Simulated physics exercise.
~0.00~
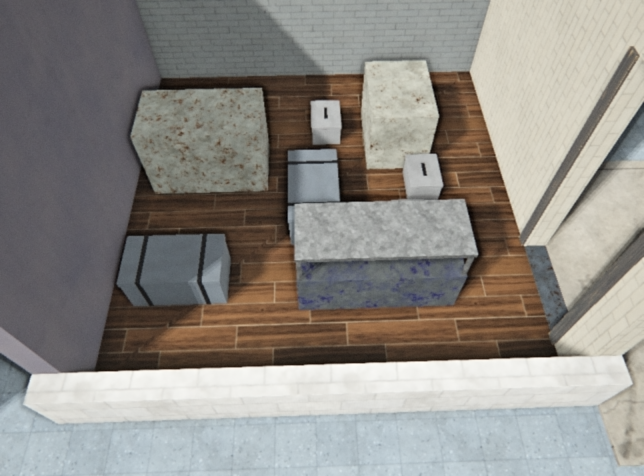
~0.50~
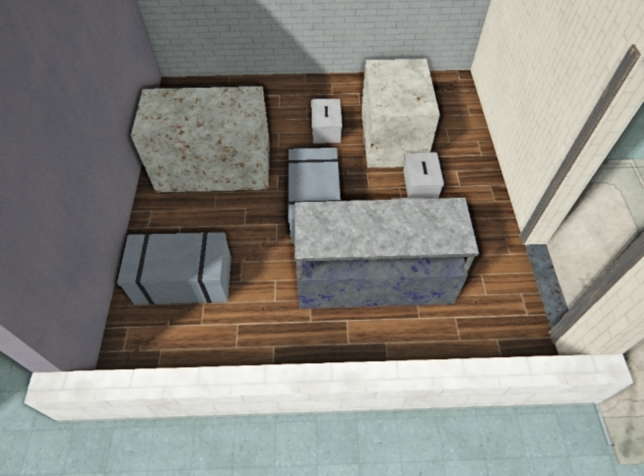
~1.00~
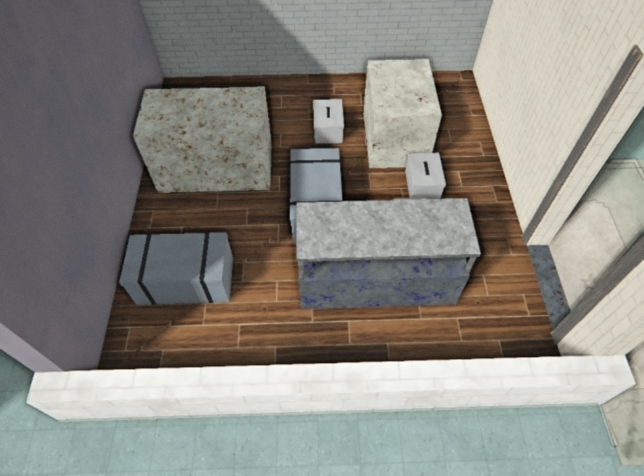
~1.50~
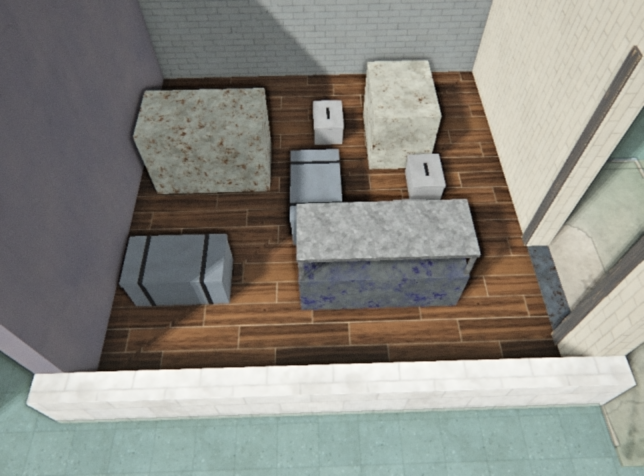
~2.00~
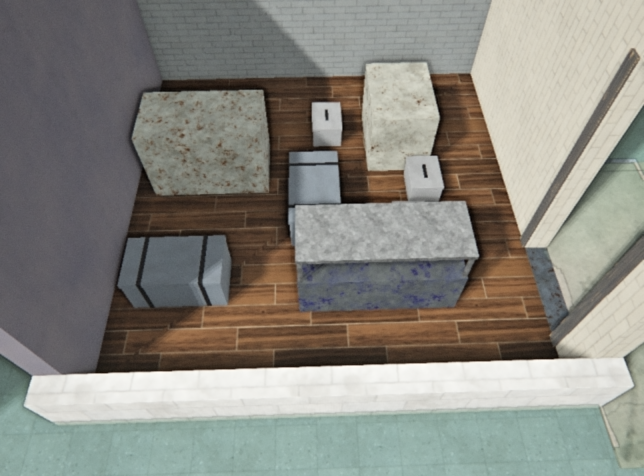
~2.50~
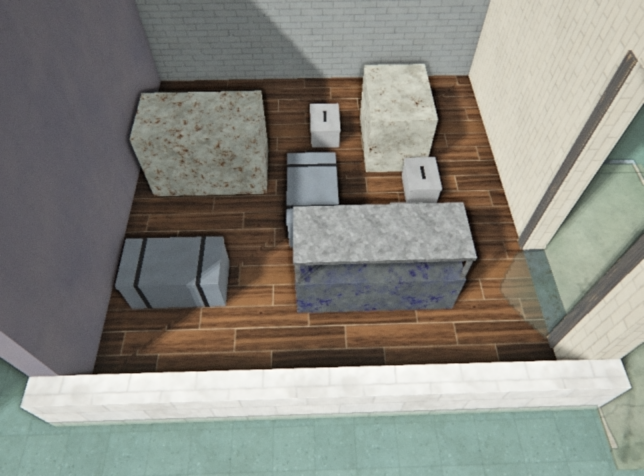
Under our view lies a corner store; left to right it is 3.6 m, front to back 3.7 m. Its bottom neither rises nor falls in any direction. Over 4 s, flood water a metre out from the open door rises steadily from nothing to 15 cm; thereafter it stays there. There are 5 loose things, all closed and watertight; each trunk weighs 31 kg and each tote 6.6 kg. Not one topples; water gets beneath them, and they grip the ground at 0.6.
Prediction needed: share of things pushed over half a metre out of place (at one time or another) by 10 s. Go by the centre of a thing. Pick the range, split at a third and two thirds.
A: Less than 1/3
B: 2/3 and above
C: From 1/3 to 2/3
(A) Less than 1/3.
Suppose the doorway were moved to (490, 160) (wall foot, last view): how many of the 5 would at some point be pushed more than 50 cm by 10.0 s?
That gives 2 of them.
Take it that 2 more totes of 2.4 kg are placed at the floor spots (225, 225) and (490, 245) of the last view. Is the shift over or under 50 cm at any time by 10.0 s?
Taking them in order, the first is within that distance and the second is beyond that distance.
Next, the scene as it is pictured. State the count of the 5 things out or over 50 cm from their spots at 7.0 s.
Count: 0.
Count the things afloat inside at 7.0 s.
At that time the total is 0.
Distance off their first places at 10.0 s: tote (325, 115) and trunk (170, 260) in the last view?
They sit 0 cm and 0 cm away, in the order given.
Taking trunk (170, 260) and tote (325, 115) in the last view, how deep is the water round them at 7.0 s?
Around 3 cm and 2 cm.
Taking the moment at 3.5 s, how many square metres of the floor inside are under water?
My estimate is roughly 1.0 m2.
After 3.5 s 0 of 5 are over 50 cm from their spots; 0 afloat.
After 4.5 s 0 of 5 are over 50 cm from their spots; 0 afloat.
After 7.0 s 0 of 5 are over 50 cm from their spots; 0 afloat.
After 10.0 s 0 of 5 are over 50 cm from their spots, and 0 have been at some point; 0 afloat.
